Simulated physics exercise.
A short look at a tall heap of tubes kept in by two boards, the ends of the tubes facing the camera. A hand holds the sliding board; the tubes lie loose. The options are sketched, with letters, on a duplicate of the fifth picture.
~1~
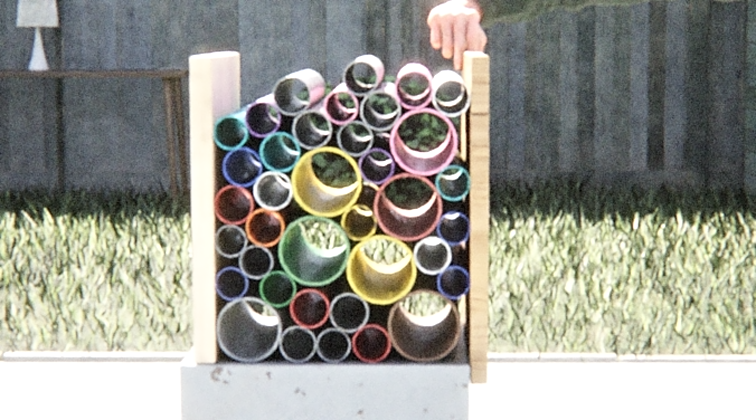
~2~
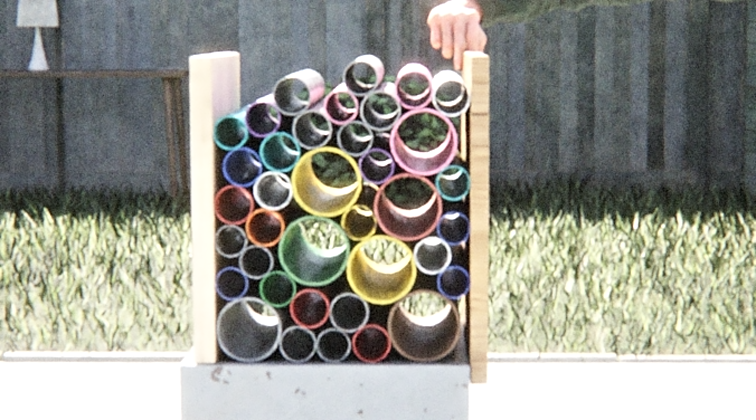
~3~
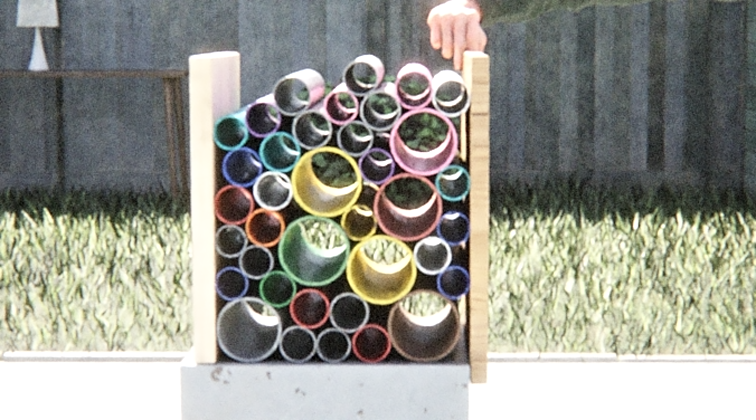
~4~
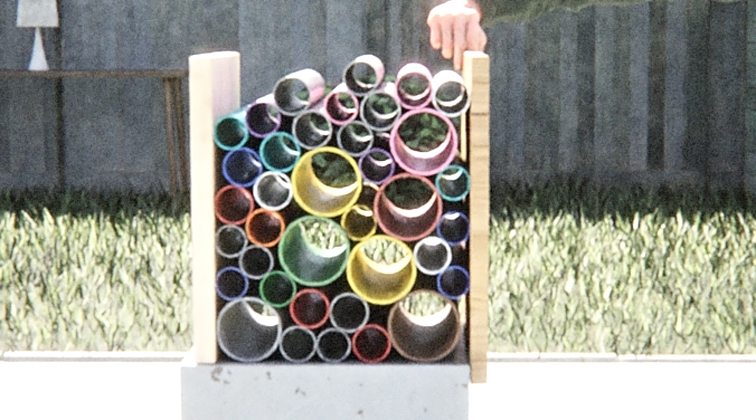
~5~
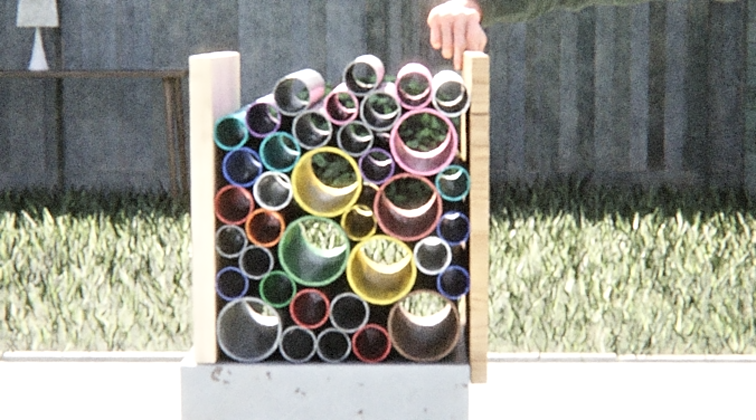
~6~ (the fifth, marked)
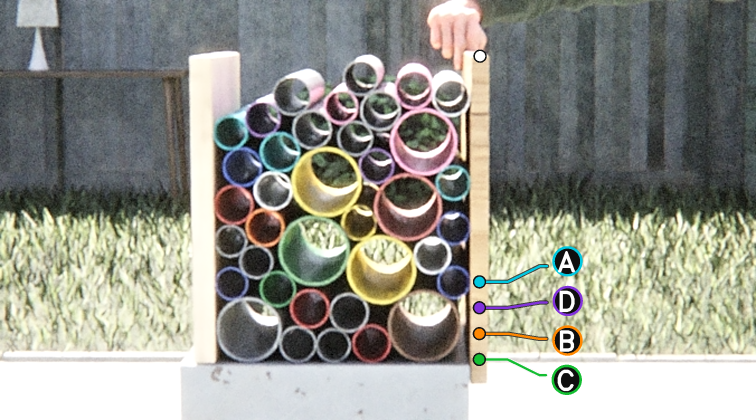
In a grassy yard before a grey fence, colourful tubes of mixed sizes sit heaped between two upright wooden boards on a pale block, their open ends facing forward. A hand rests at the top of the right board, and from start to end nothing visibly moves.
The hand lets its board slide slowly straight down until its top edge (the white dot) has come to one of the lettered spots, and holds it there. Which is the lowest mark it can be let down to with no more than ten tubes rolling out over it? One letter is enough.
At most to A.
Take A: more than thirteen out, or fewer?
Fewer than thirteen.
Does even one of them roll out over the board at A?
Yes, at A.
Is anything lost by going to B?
Yes, at B.
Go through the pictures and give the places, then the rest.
In the first picture, a grey tube (349, 312); a green tube (314, 250); a grey tube (256, 262).
In the second picture, a grey tube (256, 262); a white tube (274, 190).
In the third picture, a blue tube (243, 167); a turquoise tube (231, 132).
In the fourth picture, a grey tube (292, 96); side board (474, 204).
In the fifth picture, a grey tube (248, 330); a grey tube (349, 312); a green tube (314, 250).
On the marked copy, A at (479, 282); B at (479, 334); C at (479, 359); D at (479, 308); the white dot at (480, 56).
Taking A. A third of the way, top of the board (471, 149).
Two thirds of the way, top of the board (471, 252).
When it is over, top of the board (471, 281), ten out over the board.
As for the rest, B more than ten out over the board; C more than ten out over the board; D more than ten out over the board.
